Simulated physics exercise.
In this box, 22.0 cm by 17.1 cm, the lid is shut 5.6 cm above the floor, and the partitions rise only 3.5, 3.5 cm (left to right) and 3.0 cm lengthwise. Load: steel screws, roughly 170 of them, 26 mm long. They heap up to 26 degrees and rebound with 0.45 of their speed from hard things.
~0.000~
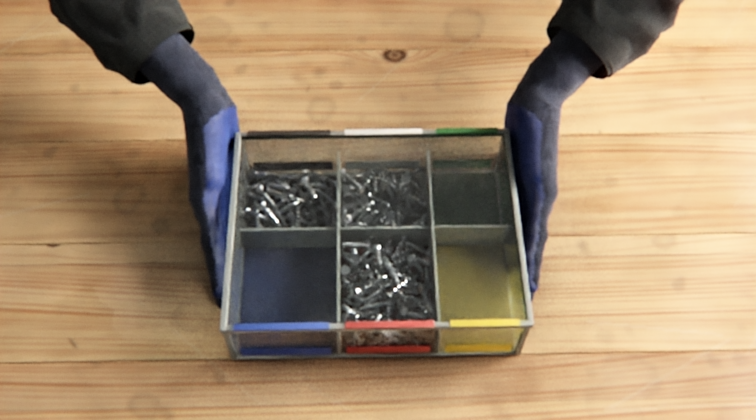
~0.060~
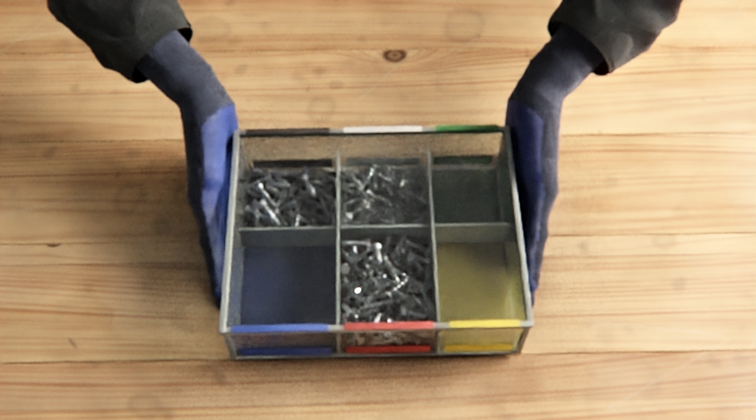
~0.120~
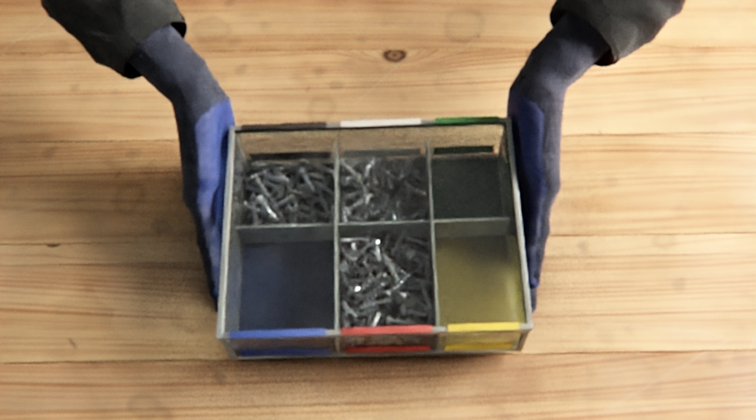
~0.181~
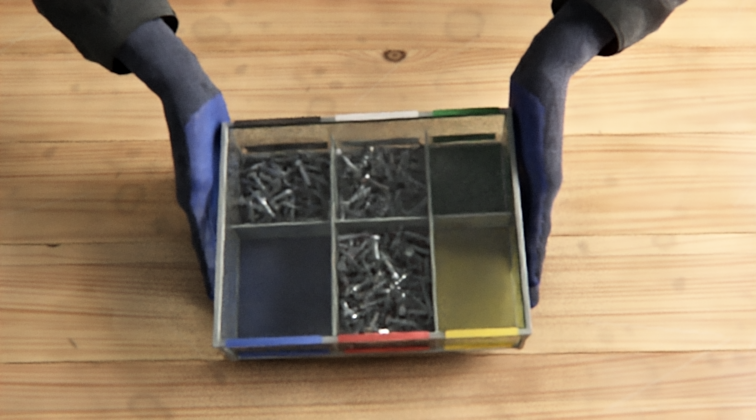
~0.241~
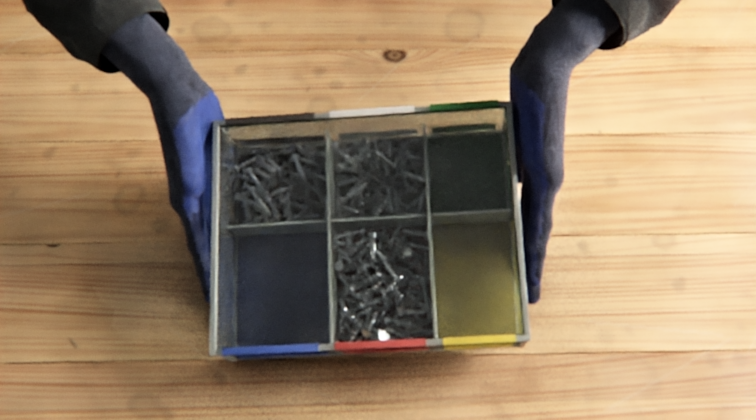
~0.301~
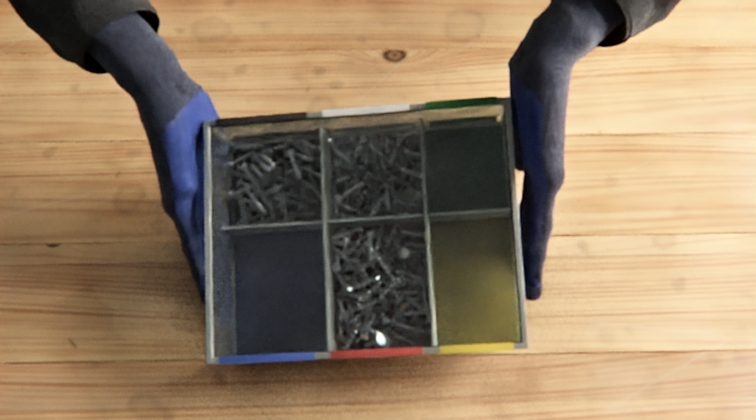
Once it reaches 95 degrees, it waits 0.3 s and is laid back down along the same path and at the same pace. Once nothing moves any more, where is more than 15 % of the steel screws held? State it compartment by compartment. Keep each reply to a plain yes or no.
Here goes: Red yes; blue yes; green no; yellow no; white no; black no.
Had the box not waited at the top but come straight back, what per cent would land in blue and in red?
In per cent: Blue 35, red 55.
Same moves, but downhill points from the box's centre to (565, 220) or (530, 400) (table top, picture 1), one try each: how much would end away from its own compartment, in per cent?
Roughly 65 % for the first direction, roughly 50 % for the second.
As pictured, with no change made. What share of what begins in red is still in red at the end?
Fraction kept: Approx. 90 %.
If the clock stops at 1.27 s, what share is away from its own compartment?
Near 35 in a hundred.
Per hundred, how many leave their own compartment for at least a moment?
The share comes out near 55 per cent.
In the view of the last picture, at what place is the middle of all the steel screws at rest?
Centre at rest, approx.: (352, 318) px.
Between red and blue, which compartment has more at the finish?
The red one.
After 1.27 s, tilt 95 degrees; red 60 %, blue 20 %, white 5 %, black 15 %.
After 1.92 s, tilt 47 degrees; red 55 %, blue 40 %, black 5 %.
Then, at 2.60 s, tilt 0 degrees; red 55 %, blue 40 %, black 5 %.
At rest (3.0 s), red 55 %, blue 40 %, green 0 %, yellow 0 %, white 0 %, black 5 %.
